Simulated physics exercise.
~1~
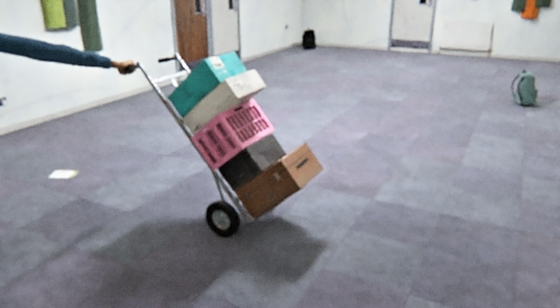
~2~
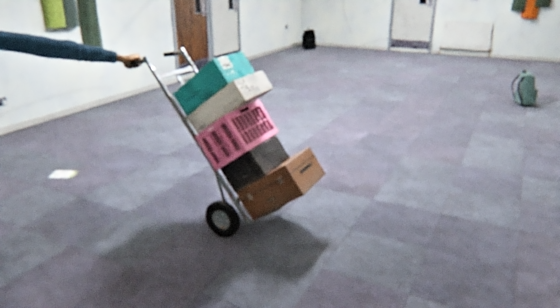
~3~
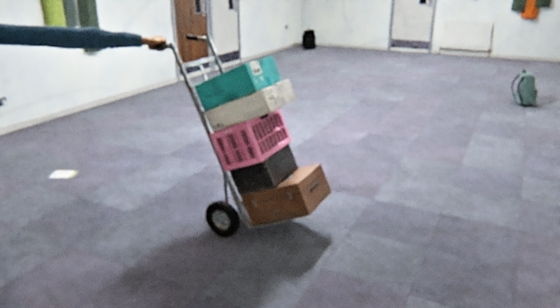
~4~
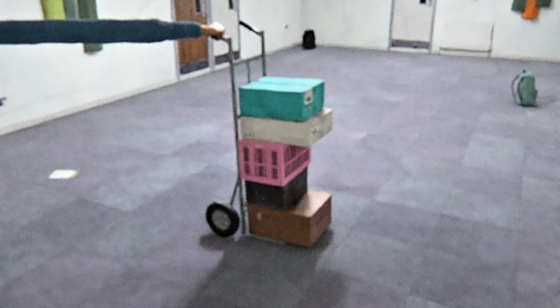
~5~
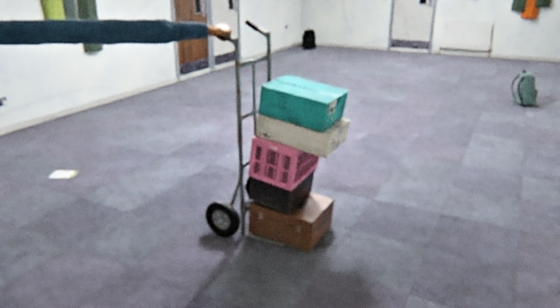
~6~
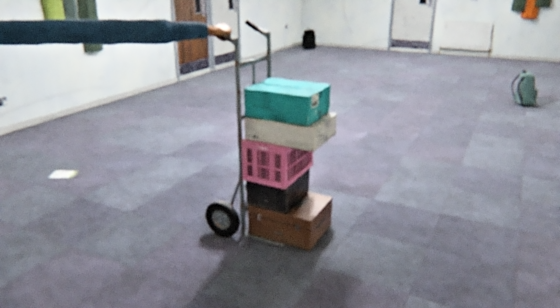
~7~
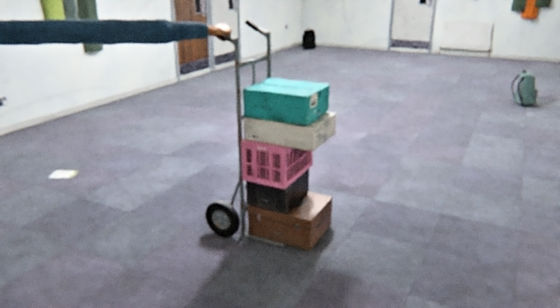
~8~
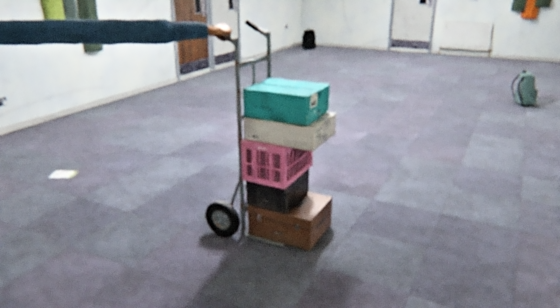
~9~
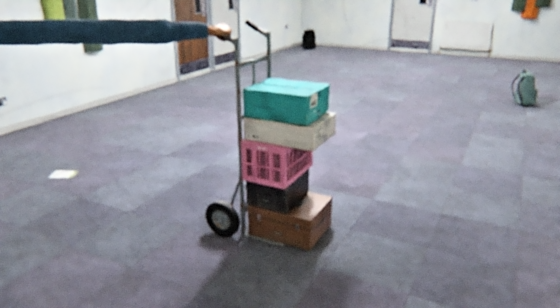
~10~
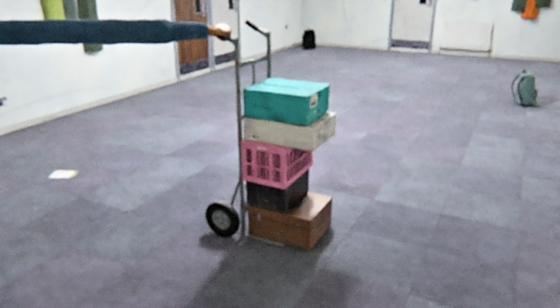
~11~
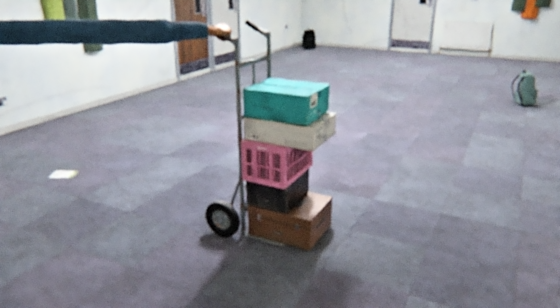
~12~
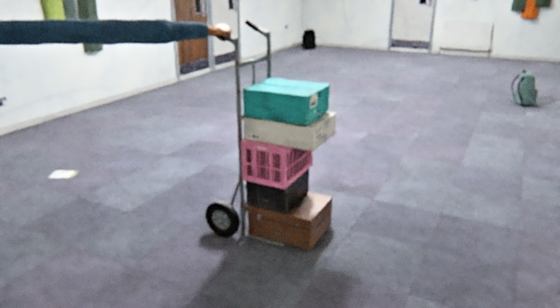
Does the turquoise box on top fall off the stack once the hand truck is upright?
No, it tips to the right with the boxes beneath it, then rocks back and stays on top of the stack.
A hand truck stacked with five boxes leans back toward an outstretched arm at the left, in a wide room with grey carpet tiles, seen from a fixed spot slightly above. A brown box sits at the bottom, with a black one, a pink crate, a white box and a turquoise box above it. The hand pushes the handle forward and the truck swings upright. As it stops, the boxes above the brown one tip to the right, away from the frame, then rock back. The stack settles and stands still, all its boxes still in place.
